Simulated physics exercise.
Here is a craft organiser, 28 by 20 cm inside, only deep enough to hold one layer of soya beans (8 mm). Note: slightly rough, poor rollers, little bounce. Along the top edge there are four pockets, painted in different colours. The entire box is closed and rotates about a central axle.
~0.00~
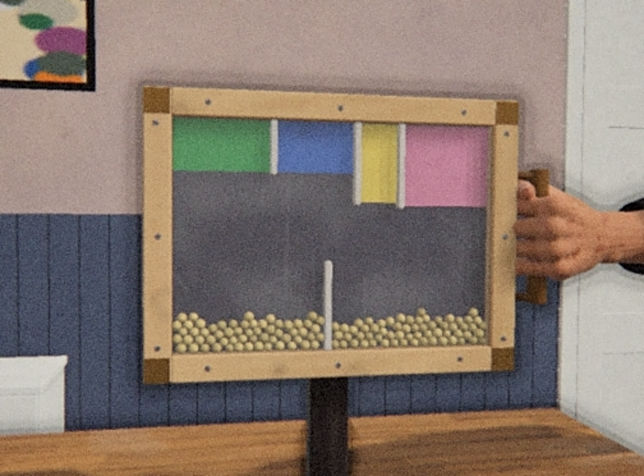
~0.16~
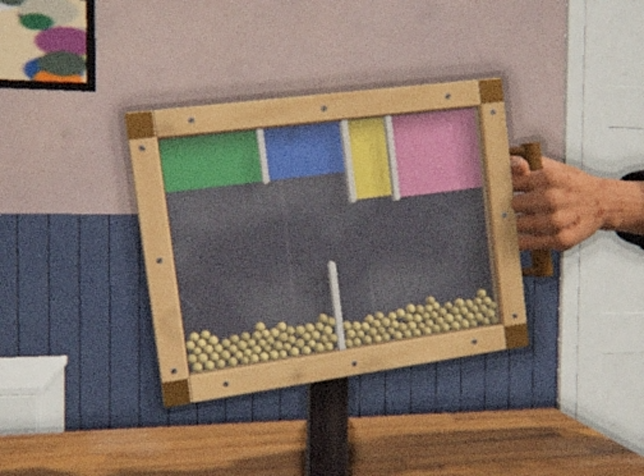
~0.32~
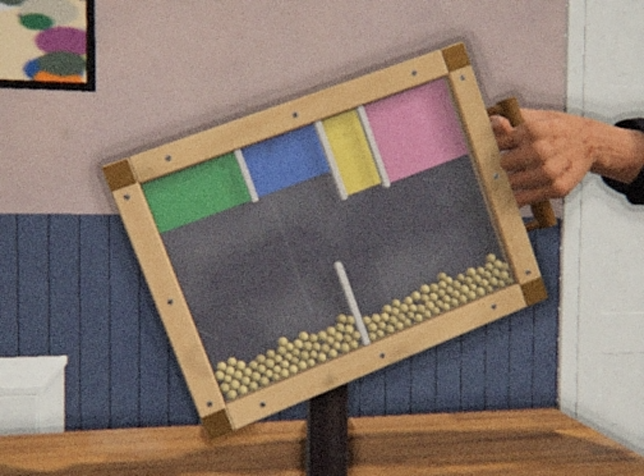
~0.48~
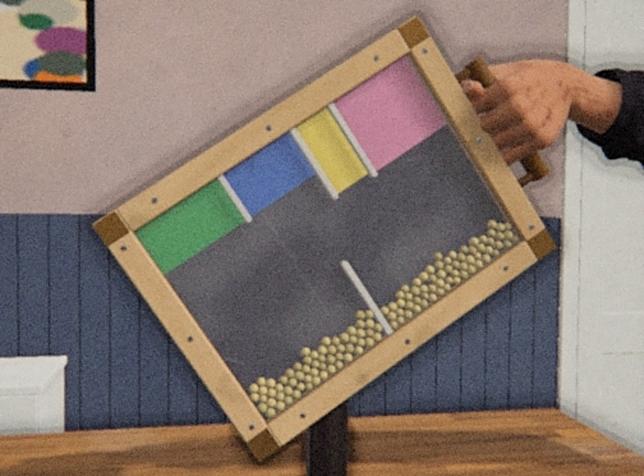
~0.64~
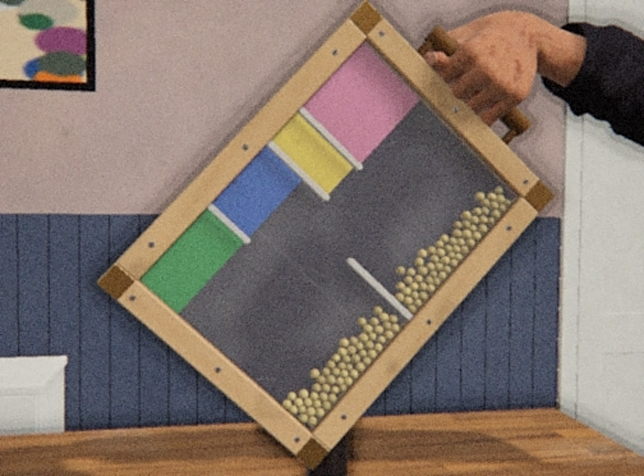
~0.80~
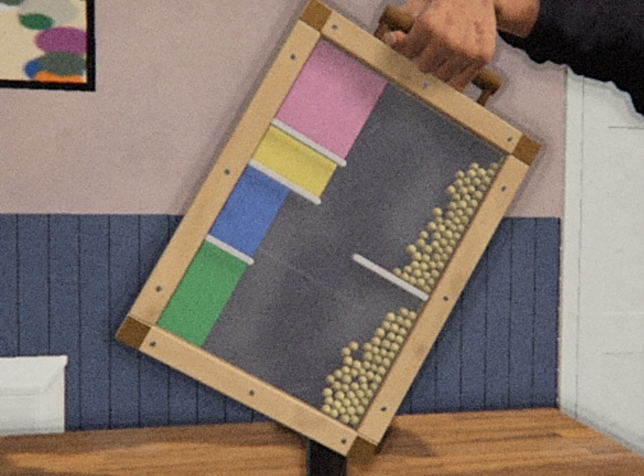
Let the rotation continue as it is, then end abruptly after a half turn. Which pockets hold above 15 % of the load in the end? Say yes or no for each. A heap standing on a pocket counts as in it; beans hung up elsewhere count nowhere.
I'd say yellow stays short, pink stays short, green gets there, blue gets there.
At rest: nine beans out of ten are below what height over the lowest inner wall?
Height: Approx. 7 cm.
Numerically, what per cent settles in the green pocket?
About 65 in a hundred end up there.
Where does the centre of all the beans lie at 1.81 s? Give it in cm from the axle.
4 cm right, 9 cm below.
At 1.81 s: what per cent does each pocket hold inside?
Yellow pocket: 0; pink pocket: 0; green pocket: 30; blue pocket: 30.
After 1.31 s it has turned 103°, the beans' middle is 7 cm right of and 3 cm below the axle; inside pockets, nothing yet.
After 1.81 s it has turned 144°, the beans' middle is 4 cm right of and 9 cm below the axle; inside pockets, green 30 %, blue 30 %.
After 2.31 s it has turned 180°, the beans' middle is 9 cm right of and 6 cm below the axle; inside pockets, green 35 %, blue 35 %.
At rest by 3.0 s, yellow 0 %, pink 0 %, green 65 %, blue 35 %.
